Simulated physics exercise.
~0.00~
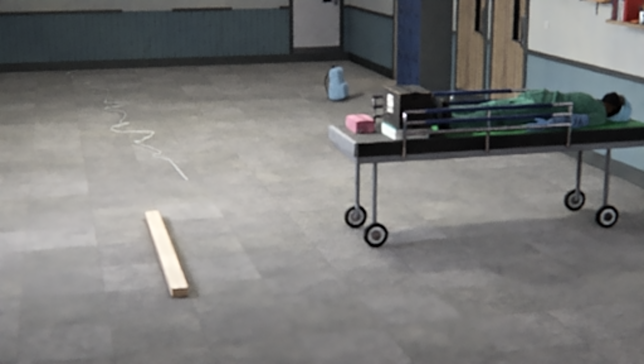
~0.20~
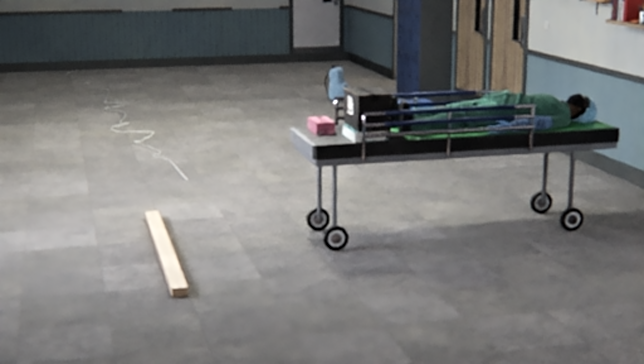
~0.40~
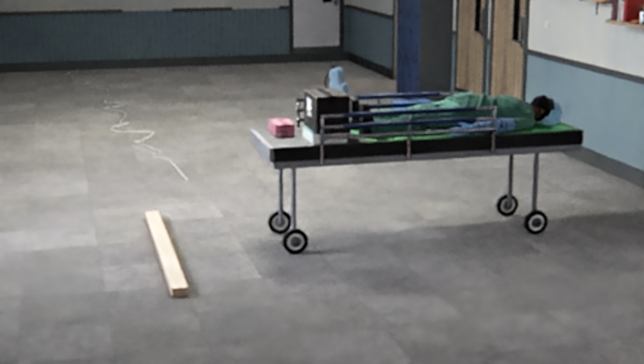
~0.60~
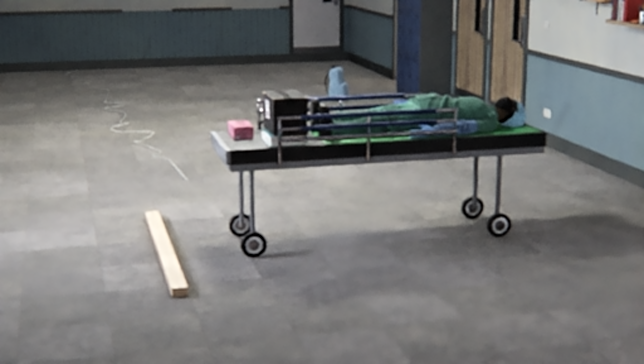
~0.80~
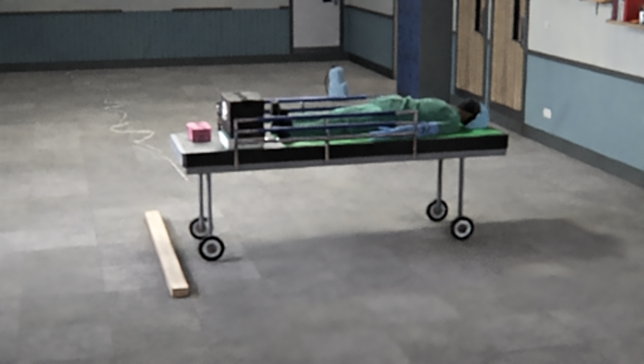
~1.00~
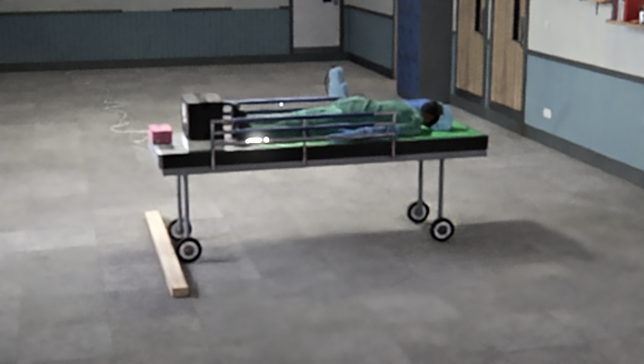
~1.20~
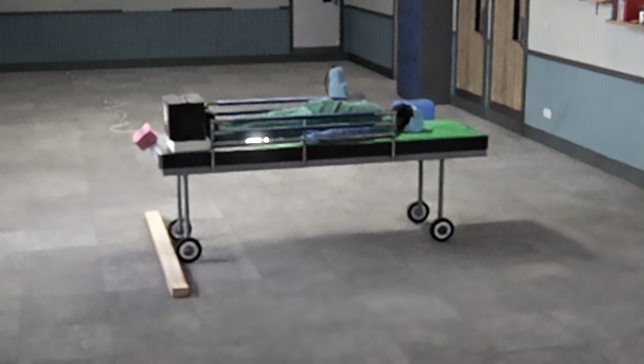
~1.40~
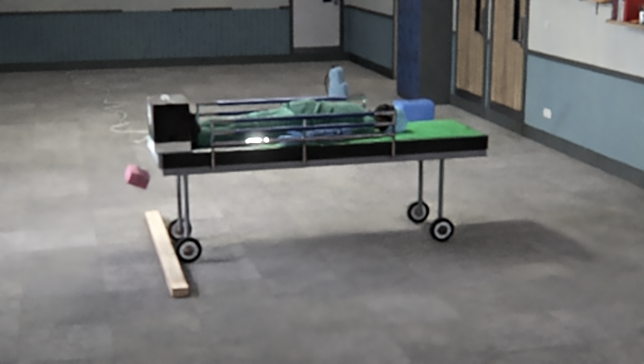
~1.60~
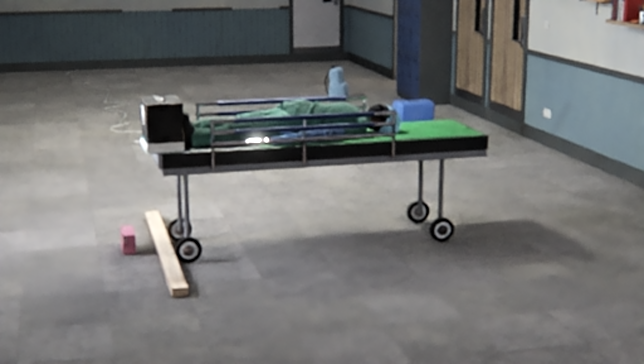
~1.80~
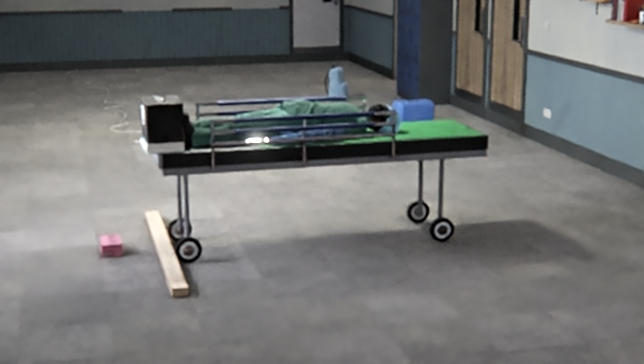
The clip opens on a hospital trolley rolling left across a grey floor toward a long wooden sill, carrying a person lying down, a black holdall, a teal folder and a pink box near its left end. The wheels reach the sill and the trolley stops abruptly, staying level. Everything on top keeps sliding left, and the pink box tips over the edge, tumbling down to the floor. The person and the black holdall slow and settle on the trolley. Finally, the pink box rests on the floor left of the sill, while everything else remains aboard.
